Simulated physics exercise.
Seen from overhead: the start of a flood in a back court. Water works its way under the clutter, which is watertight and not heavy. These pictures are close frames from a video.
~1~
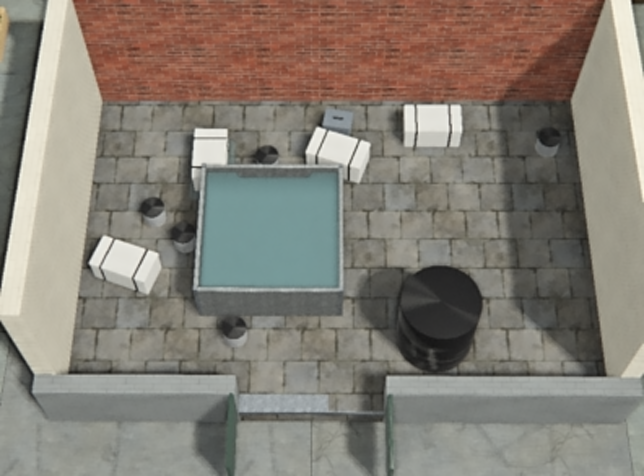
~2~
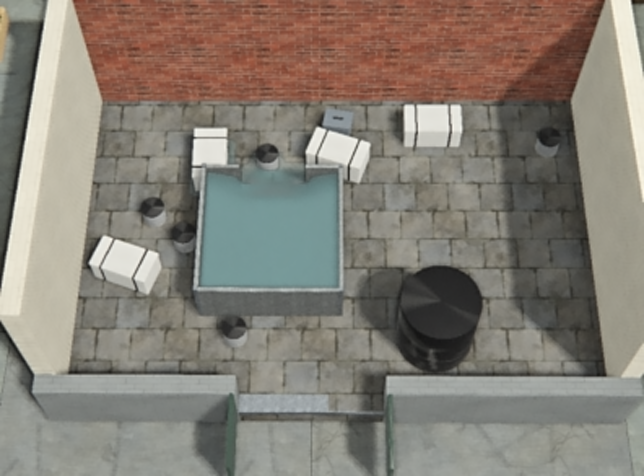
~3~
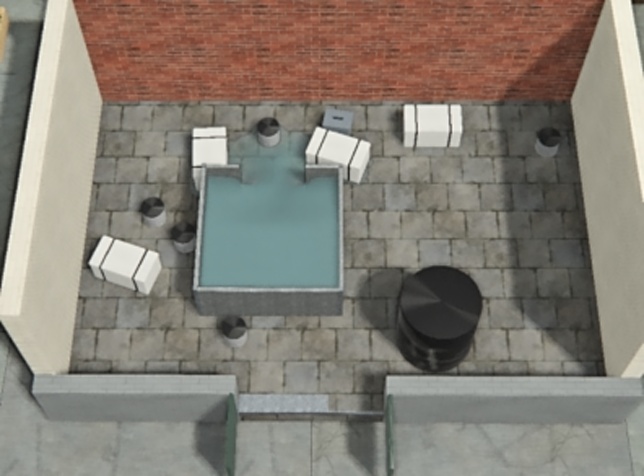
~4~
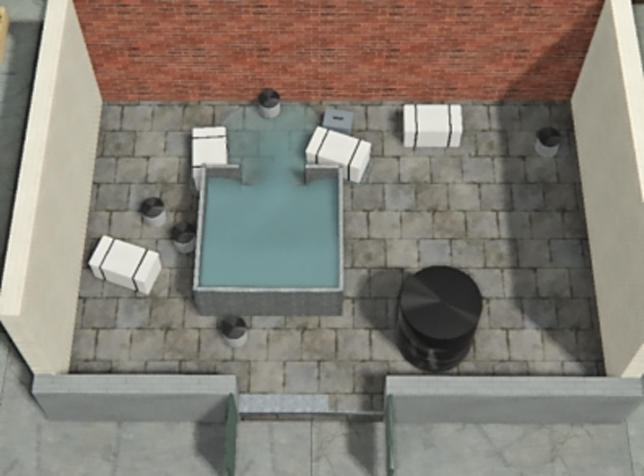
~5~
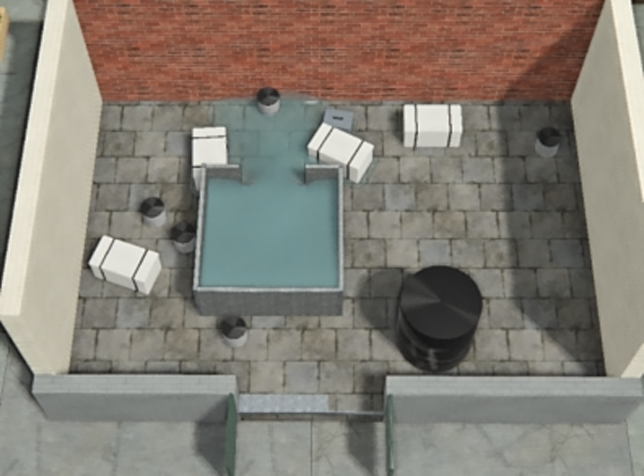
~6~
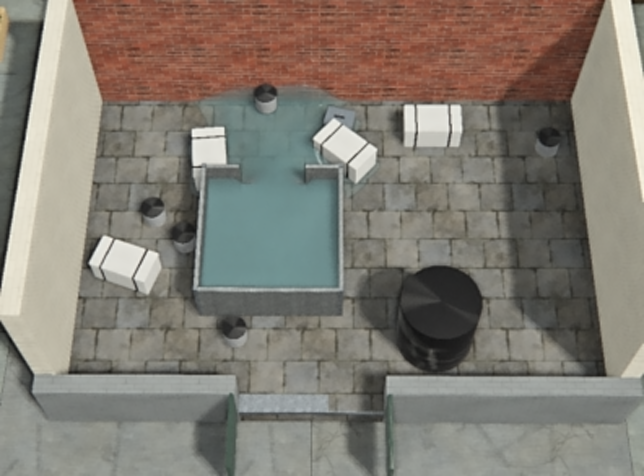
In this clip, water pours through a gap in the back of a raised tank in a walled court, pushing a dark-topped pail toward the brick wall, then spreads along it as a nearby white trunk turns slightly.
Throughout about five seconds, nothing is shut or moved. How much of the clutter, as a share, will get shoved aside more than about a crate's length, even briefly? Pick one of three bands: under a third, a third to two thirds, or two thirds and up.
Two thirds and up.
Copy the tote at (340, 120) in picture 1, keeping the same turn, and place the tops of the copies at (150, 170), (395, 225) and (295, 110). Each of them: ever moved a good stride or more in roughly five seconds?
Copy one: Slides well clear; copy two: Barely shifts; copy three: Slides well clear.
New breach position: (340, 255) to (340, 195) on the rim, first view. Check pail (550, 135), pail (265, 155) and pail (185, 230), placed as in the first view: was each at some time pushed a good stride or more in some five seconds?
Here is how they go, in order: Dislodged that far, fails to go that far, and fails to go that far.
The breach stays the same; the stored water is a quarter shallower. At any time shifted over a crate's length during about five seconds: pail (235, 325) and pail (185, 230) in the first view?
Each in sequence - never got there, never got there.
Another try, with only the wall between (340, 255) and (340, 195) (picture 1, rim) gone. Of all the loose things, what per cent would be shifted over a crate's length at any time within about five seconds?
Close to 30 %.
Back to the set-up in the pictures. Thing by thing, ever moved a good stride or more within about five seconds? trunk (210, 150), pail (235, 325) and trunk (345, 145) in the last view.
Working through them in turn, I get never that far off, never that far off, then shoved clear.
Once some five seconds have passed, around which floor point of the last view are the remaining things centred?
Centre of the remaining clutter: Around (324, 278).
A moment on, 1 of 10 are well off their spots; 1 afloat.
Next, 4 of 10 are well off their spots; 2 afloat.
Later, 6 of 10 are well off their spots; 4 afloat.
In the end, 8 of 10 are well off their spots, and 8 have been at some point; 5 afloat.
